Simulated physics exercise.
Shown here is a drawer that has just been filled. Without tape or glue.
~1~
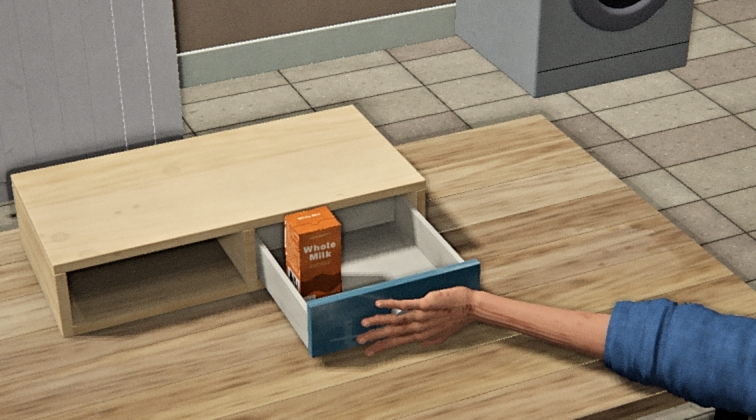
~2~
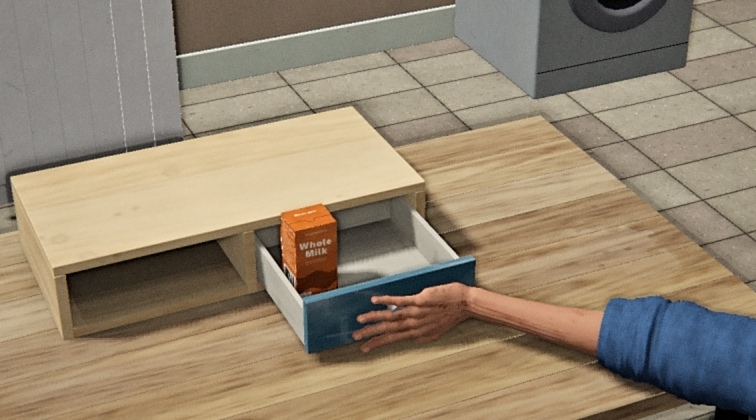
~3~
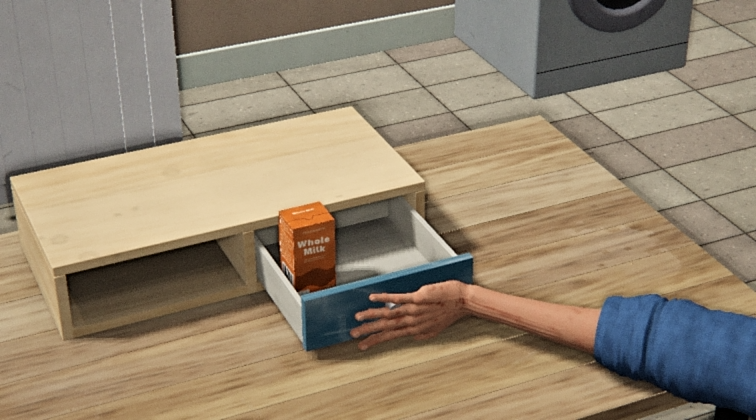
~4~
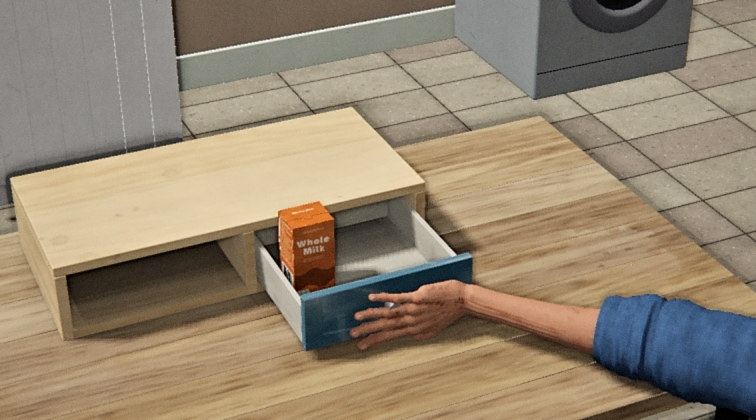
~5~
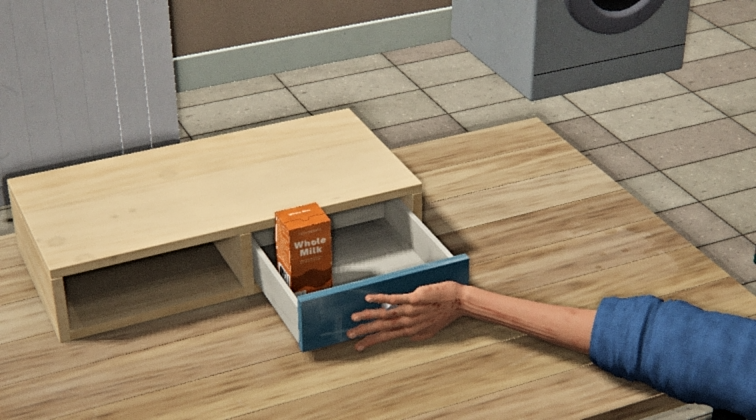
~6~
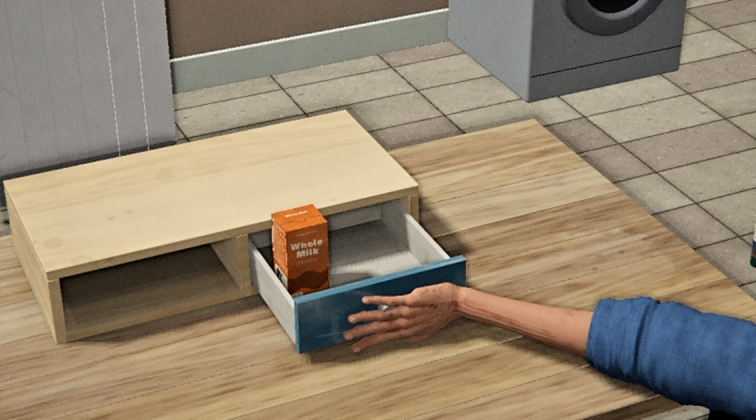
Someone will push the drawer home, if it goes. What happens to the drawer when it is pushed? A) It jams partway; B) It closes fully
(A) It jams partway.
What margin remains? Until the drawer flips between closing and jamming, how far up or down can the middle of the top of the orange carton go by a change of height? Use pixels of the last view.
Down, by 4 pixels.
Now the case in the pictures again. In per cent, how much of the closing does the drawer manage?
Roughly 50 per cent.
Then, 0.32 s later than the last frame, drawer starting in.
Then, 0.50 s later than the last frame, drawer about half in.
When it is over, the drawer stays ajar.
